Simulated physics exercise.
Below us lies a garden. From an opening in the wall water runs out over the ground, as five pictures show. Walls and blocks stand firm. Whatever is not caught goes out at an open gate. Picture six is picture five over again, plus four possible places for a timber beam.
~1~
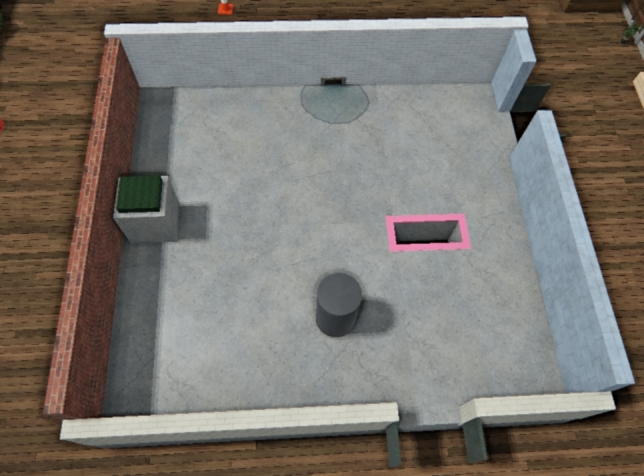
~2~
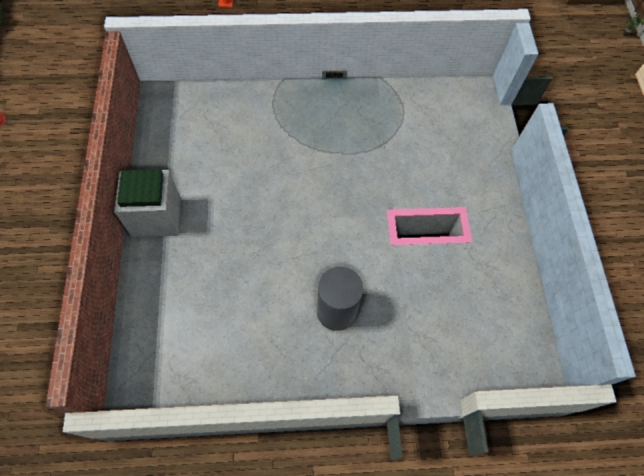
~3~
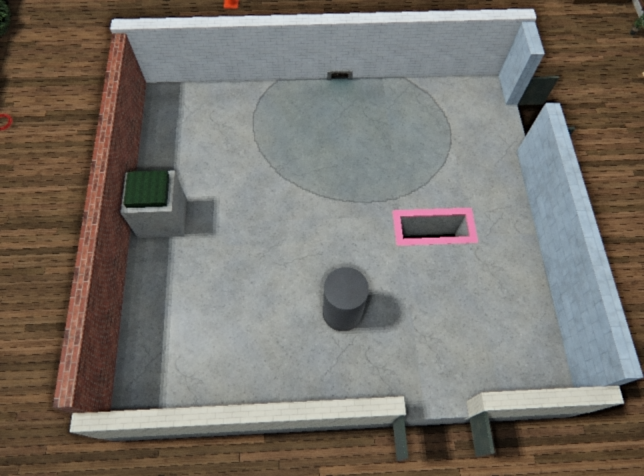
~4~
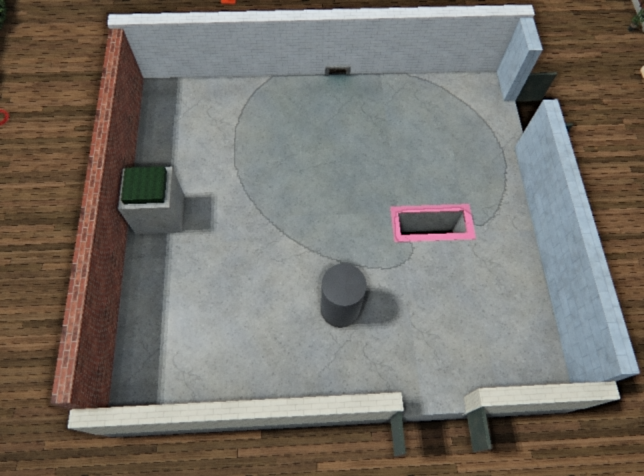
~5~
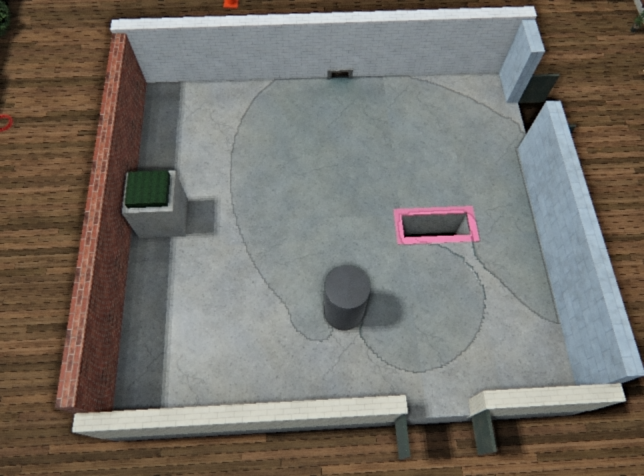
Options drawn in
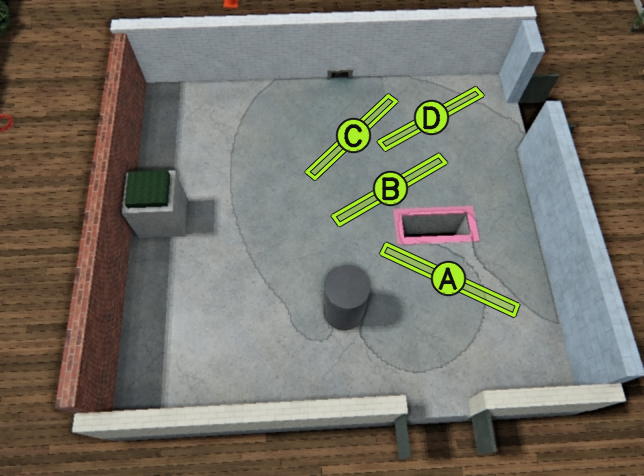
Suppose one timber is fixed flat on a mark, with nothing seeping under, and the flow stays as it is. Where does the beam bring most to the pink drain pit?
The best place is A.
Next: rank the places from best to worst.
A, D, C, B.
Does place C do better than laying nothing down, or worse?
Place C is worse.
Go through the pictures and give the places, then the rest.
Outfall at (333, 81); pink drain pit at (428, 232); open gate at (424, 409); open gate at (504, 134); front seen at (338, 118), 2 % of the ground wet; pink drain pit still dry, in the first frame.
Front seen at (336, 151), 8 % of the ground wet; pink drain pit still dry, in the second frame.
Front seen at (401, 191), 19 % of the ground wet; pink drain pit still dry, in the third frame.
Front seen at (376, 258), 32 % of the ground wet; pink drain pit taking water, in the fourth frame.
Front seen at (424, 358), 48 % of the ground wet; pink drain pit taking water, in the fifth frame.
On the marked copy, A from (384, 248) to (515, 310); B from (336, 220) to (442, 158); C from (310, 175) to (392, 98); D from (382, 145) to (478, 92).
If A is chosen, about 35 % of the stream goes into the pink drain pit, about 60 % out by the gates.
If B is chosen, about 4 % of the stream goes into the pink drain pit, about 87 % out by the gates.
If C is chosen, about 10 % of the stream goes into the pink drain pit, about 82 % out by the gates.
If D is chosen, about 23 % of the stream goes into the pink drain pit, about 70 % out by the gates.
